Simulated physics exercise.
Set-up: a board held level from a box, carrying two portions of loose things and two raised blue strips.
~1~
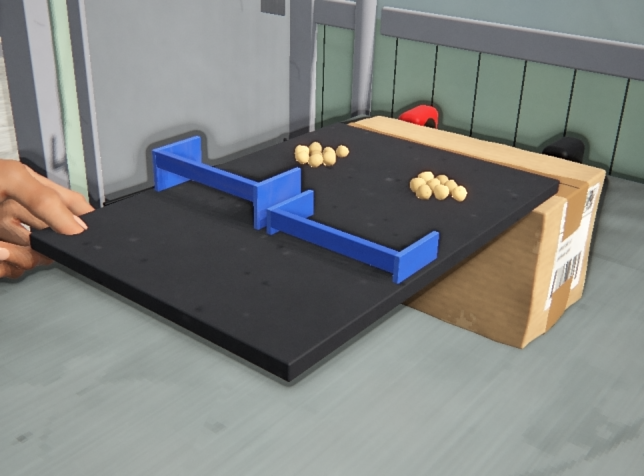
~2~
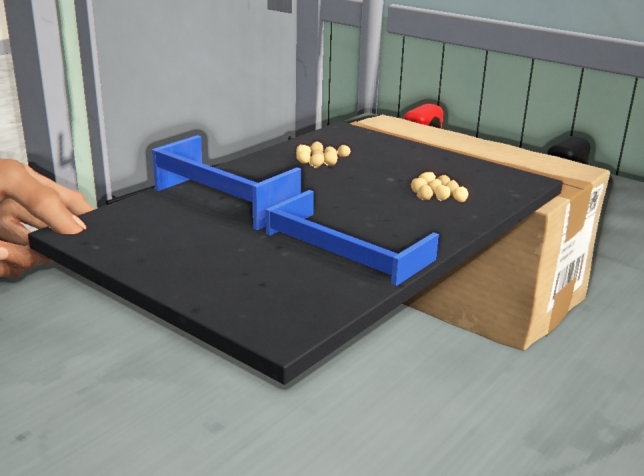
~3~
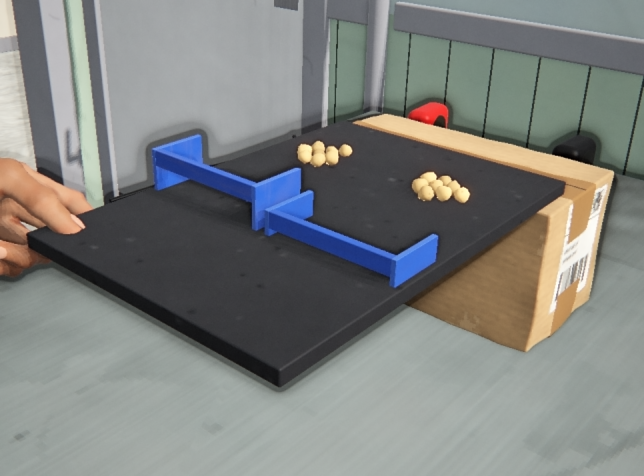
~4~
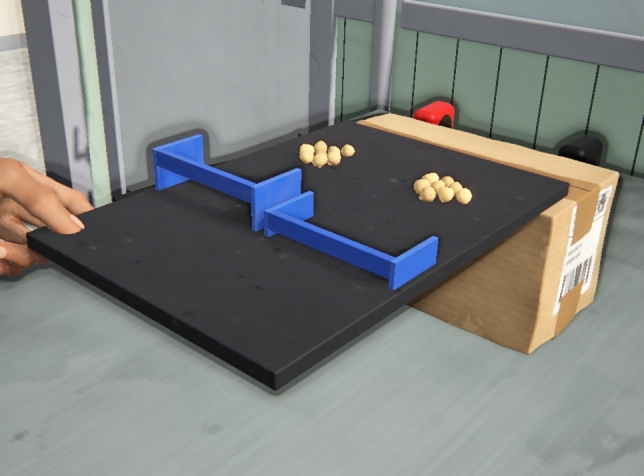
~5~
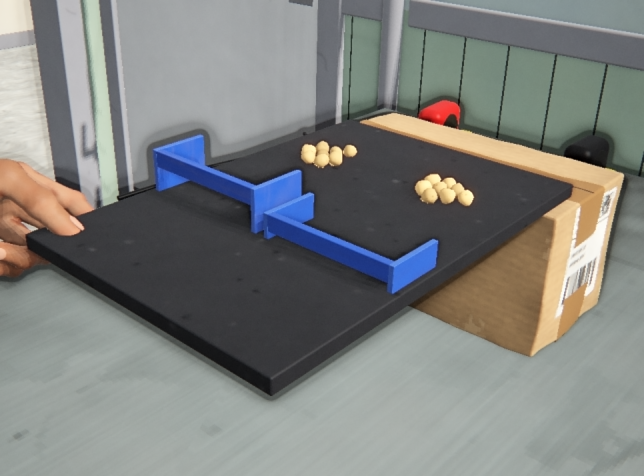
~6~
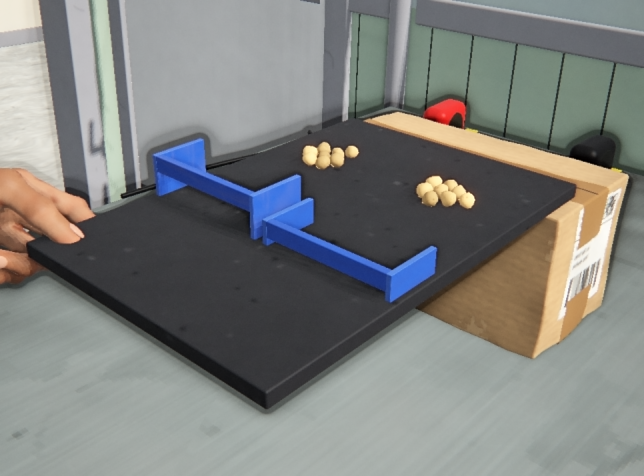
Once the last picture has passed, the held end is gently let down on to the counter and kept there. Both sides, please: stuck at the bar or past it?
Outcome: The nearer lot will most likely be blocked by the barrier, the farther lot will most likely sneak by the barrier.
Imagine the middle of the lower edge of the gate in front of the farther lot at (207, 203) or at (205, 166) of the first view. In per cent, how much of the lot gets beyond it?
About 0 %, then 100 %.
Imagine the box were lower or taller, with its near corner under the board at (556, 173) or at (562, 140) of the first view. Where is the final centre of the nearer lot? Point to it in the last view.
The middle should sit around (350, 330) in the first case and around (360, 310) in the second.
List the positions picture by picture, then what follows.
The first picture shows held end of the board near (287, 358), level; box near (443, 220), nearly half as high as the board is long; nearer lot near (434, 186), a few dried chickpeas; farther lot near (316, 156), a few dried chickpeas; nearer gate near (332, 239), its slot lower than a piece; farther gate near (205, 175), its slot higher than a piece.
The second picture shows held end of the board near (283, 361), level; farther lot near (317, 155).
The third picture shows held end of the board near (279, 363), level; nearer lot near (436, 187).
The fourth picture shows held end of the board near (275, 366), level; farther lot near (320, 155).
The fifth picture shows held end of the board near (271, 371), level; nearer lot near (440, 190).
The sixth picture shows held end of the board near (267, 384), down by 2°; box near (458, 222); nearer lot near (441, 192), not moving; farther lot near (324, 157), not moving; nearer gate near (326, 253); farther gate near (204, 182).
Then, 0.30 s on from there, board sloping at 9°; nearer lot where it was; farther lot where it was.
Then, 0.68 s on from there, board sloping at 21°; nearer lot on its way down; farther lot on its way down.
Then, 1.09 s on from there, board resting at 27°; nearer lot has reached its gate; farther lot the whole lot past its gate.
In the end, board resting at 27°; nearer lot gathered behind its gate; farther lot the whole lot past its gate.
